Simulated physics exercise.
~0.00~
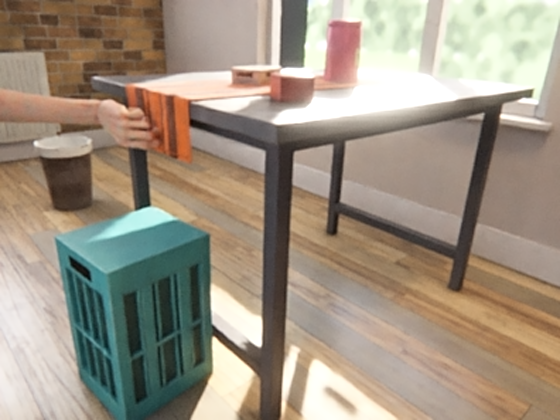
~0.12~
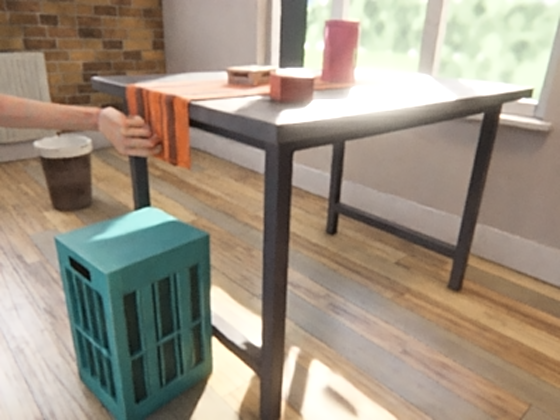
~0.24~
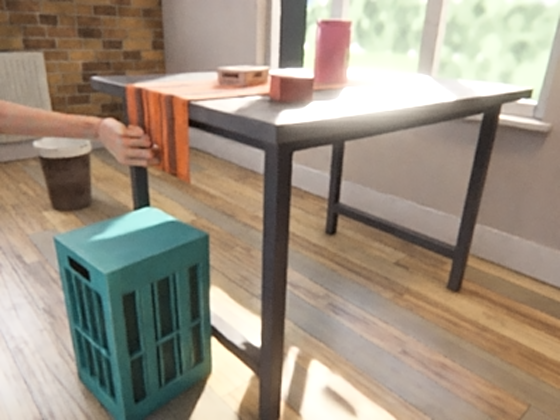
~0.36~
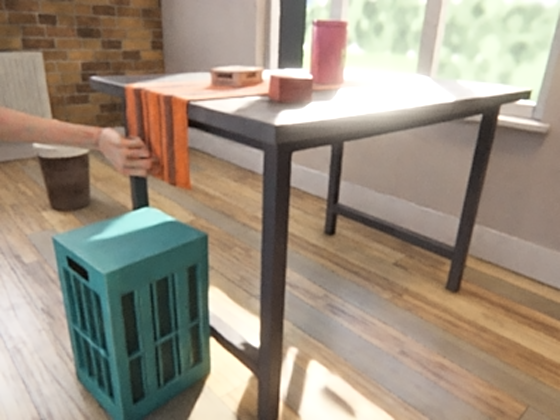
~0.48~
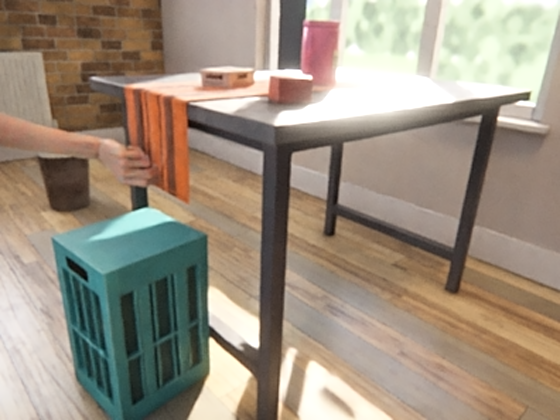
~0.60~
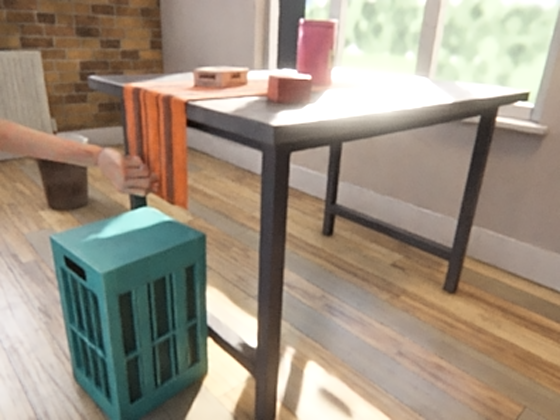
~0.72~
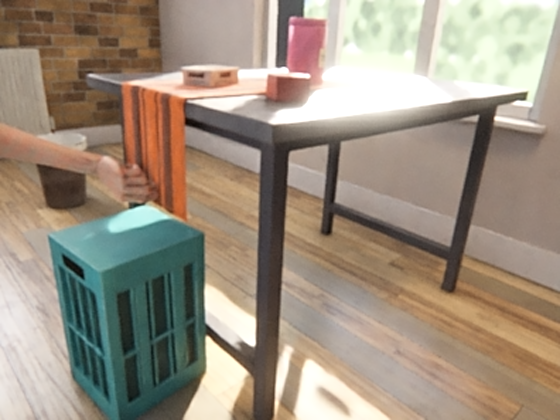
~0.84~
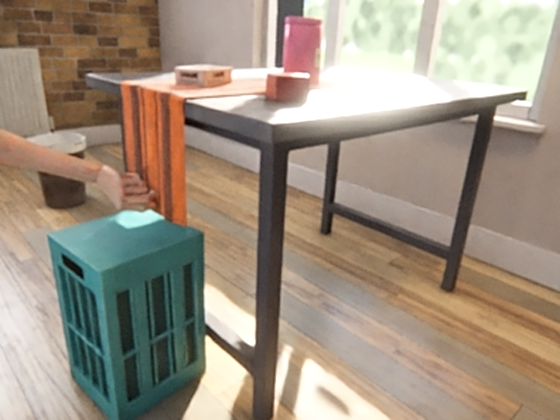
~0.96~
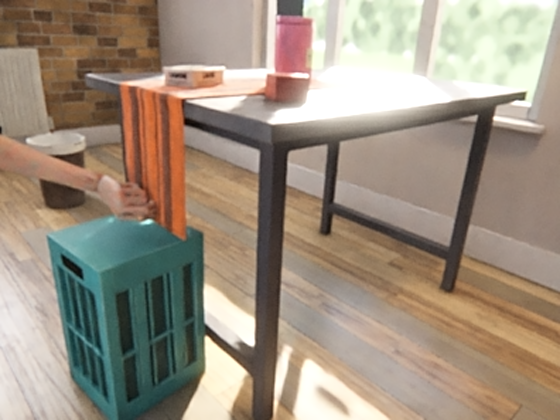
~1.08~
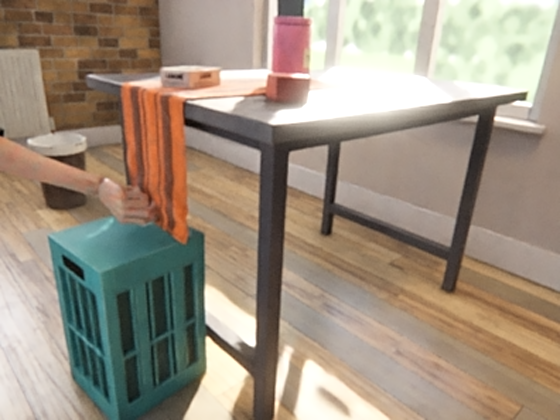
We see a hand slowly pull the hanging end of an orange cloth down from a table toward a turquoise crate, carrying a small packet and an upright pink canister leftward, while a red block stays put; the hem ends at the crate with all three objects still on the table.
